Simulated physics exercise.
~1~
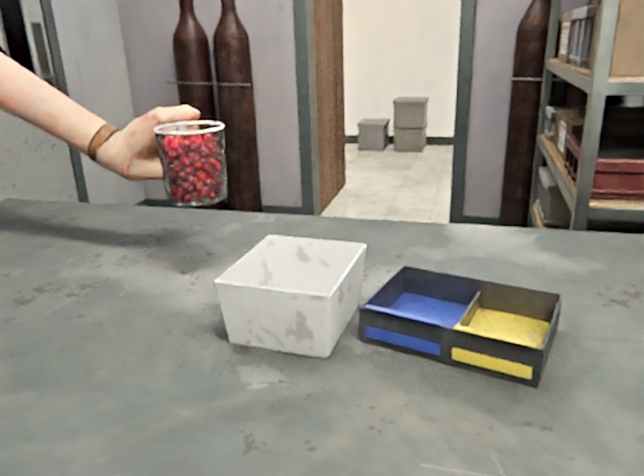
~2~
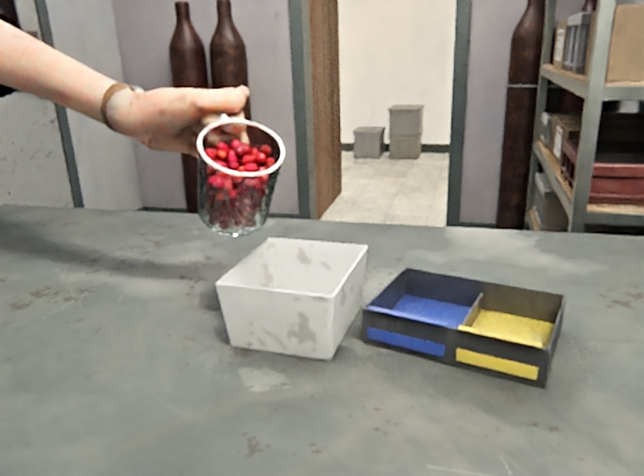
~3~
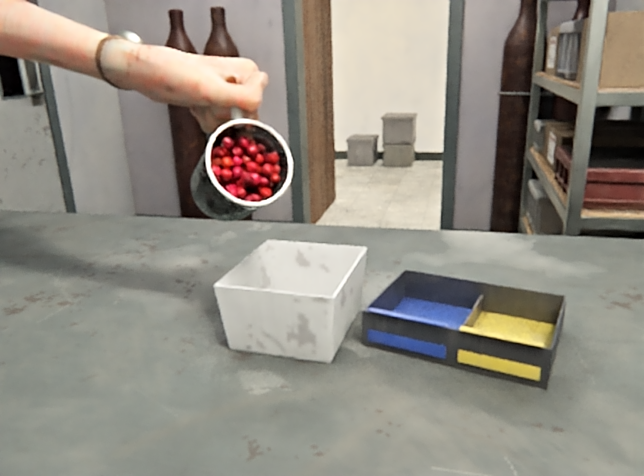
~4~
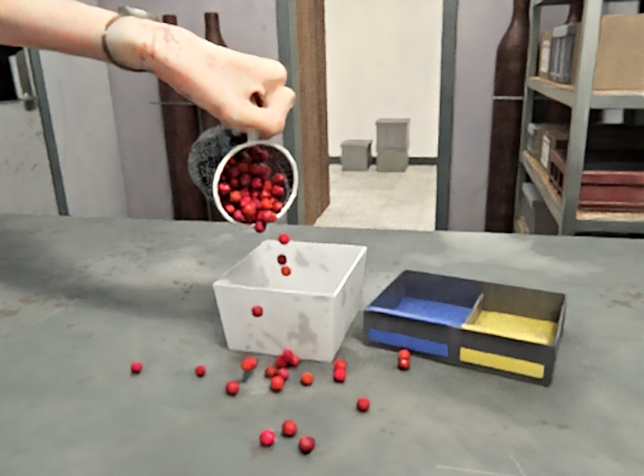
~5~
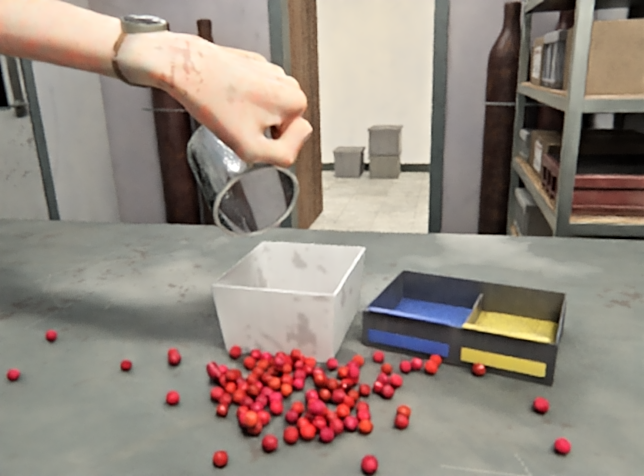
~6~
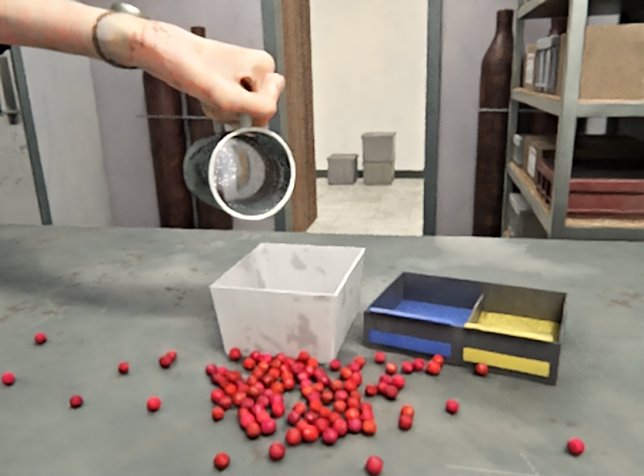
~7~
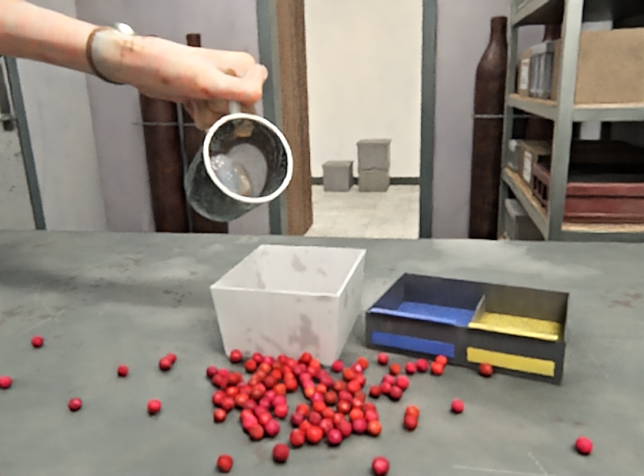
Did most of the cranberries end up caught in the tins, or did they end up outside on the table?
Most of them ended up outside on the table, scattered in front of the white tin. The blue and yellow sections caught none, and the cup was left empty.
